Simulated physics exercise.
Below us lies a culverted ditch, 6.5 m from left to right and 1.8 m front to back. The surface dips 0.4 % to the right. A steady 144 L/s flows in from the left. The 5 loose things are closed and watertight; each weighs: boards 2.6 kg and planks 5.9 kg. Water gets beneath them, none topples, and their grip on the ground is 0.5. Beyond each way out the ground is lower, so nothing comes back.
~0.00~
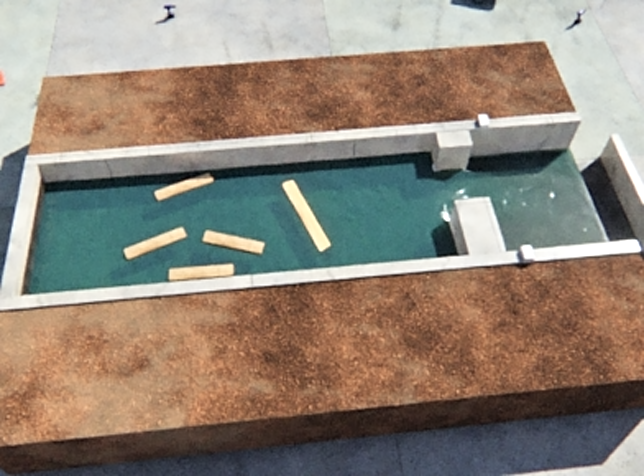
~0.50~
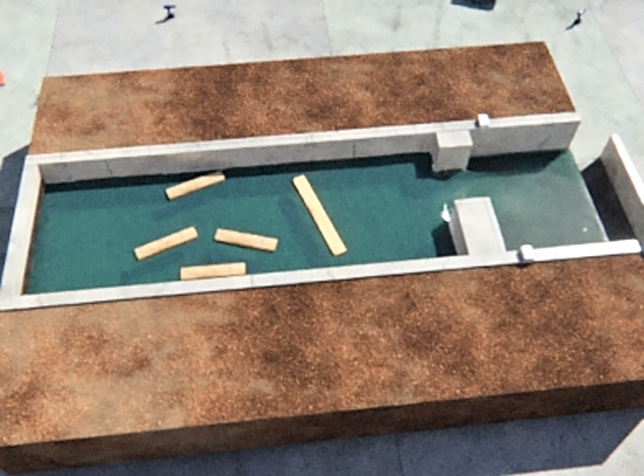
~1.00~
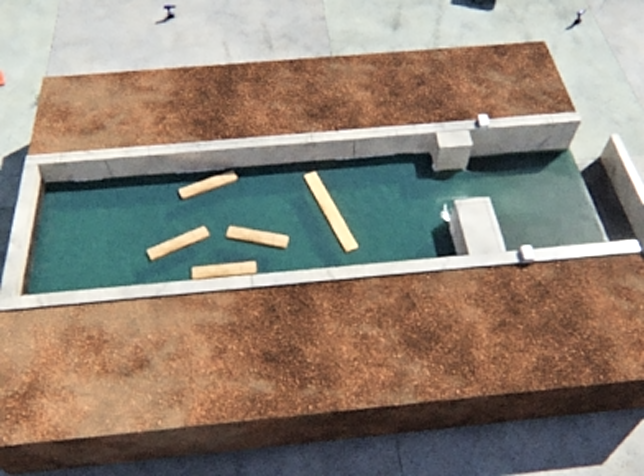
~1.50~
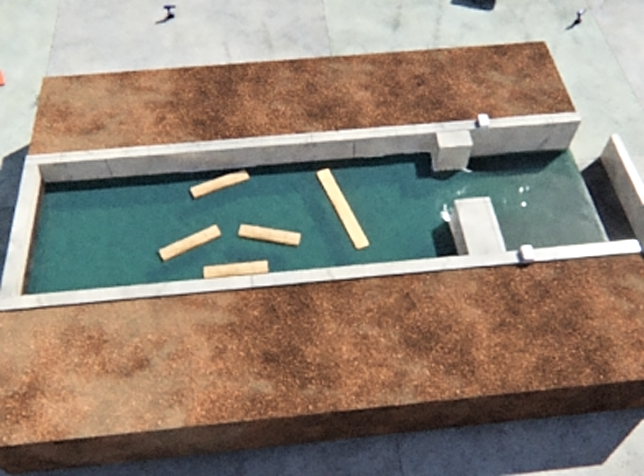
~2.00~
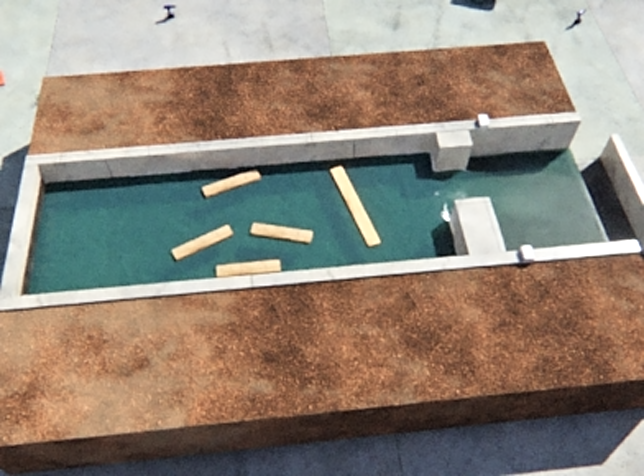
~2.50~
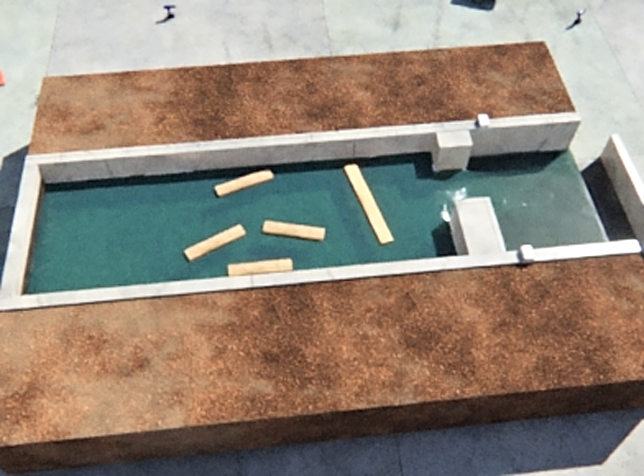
Five pale wooden pieces floated slowly to the right together across dark green water in a walled channel between two brown banks, keeping roughly the same spacing as they drifted toward a narrow gap.
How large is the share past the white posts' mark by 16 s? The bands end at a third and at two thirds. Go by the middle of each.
It is less than a third.
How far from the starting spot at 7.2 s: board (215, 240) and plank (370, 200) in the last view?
In that order: 200 cm, 150 cm.
After 3.5 s 0 of 5 are over the mark; 5 afloat.
After 7.2 s 0 of 5 are over the mark; 5 afloat.
After 12.0 s 0 of 5 are over the mark; 5 afloat.
After 16.0 s 0 of 5 are over the mark; 5 afloat.
